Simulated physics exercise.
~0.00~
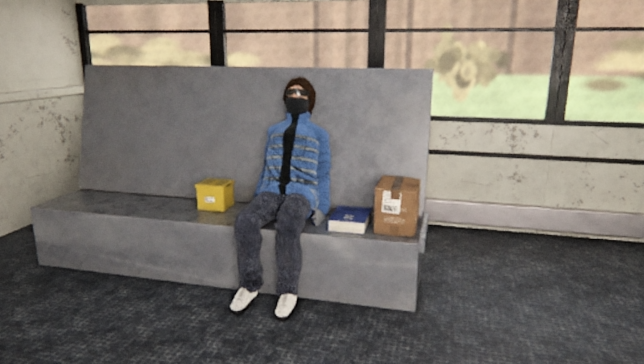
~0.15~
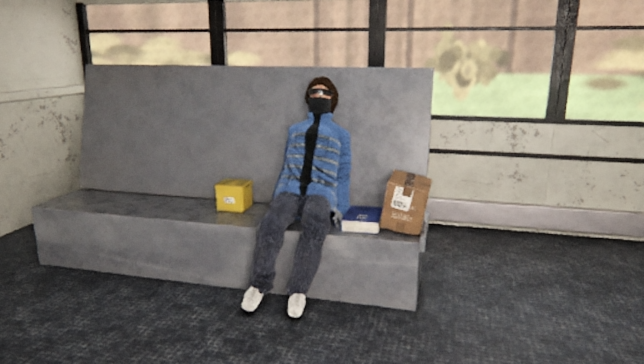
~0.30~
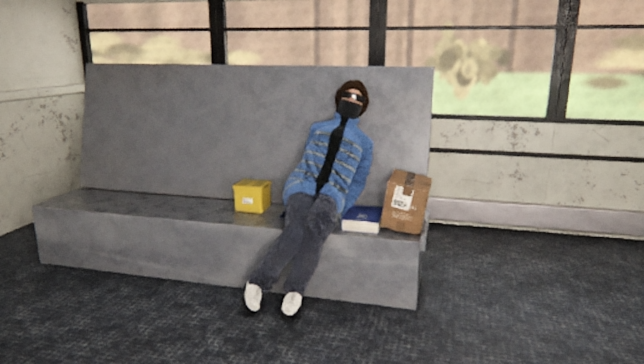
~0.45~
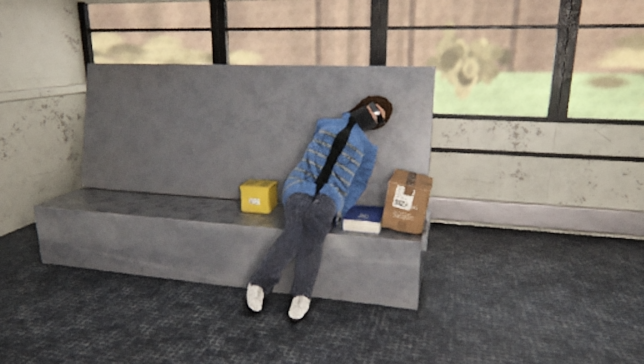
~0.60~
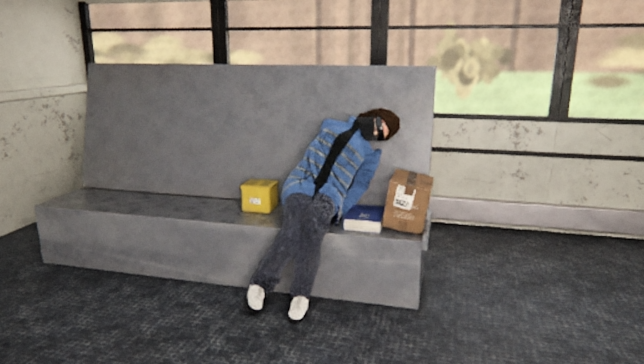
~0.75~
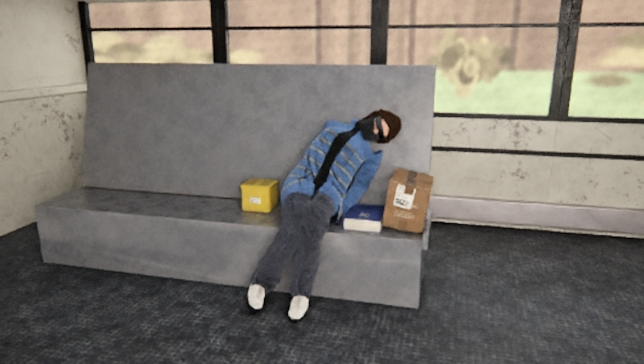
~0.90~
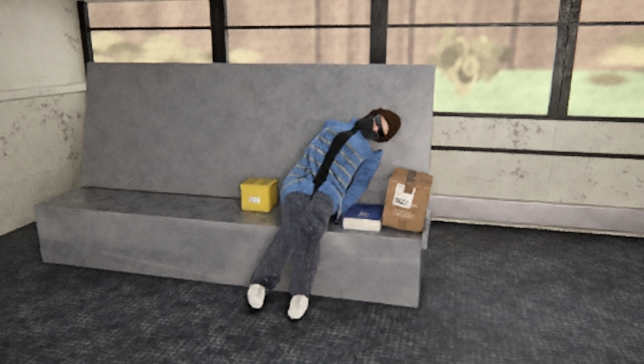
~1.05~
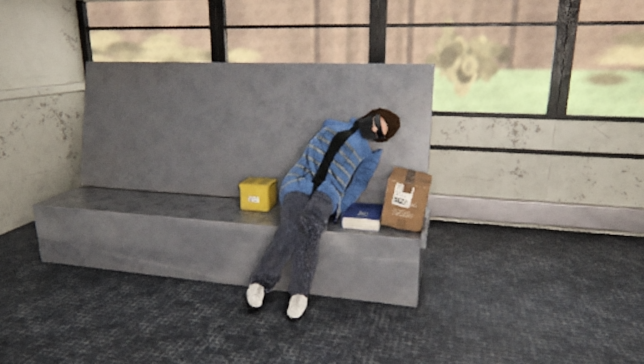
The clip shows a limp, masked figure in a blue jacket on a grey bench, sliding right with a yellow tub, a blue folder and a brown box, then slumping sideways toward the box. The figure ends leaning right, still seated, with all three items on the bench.
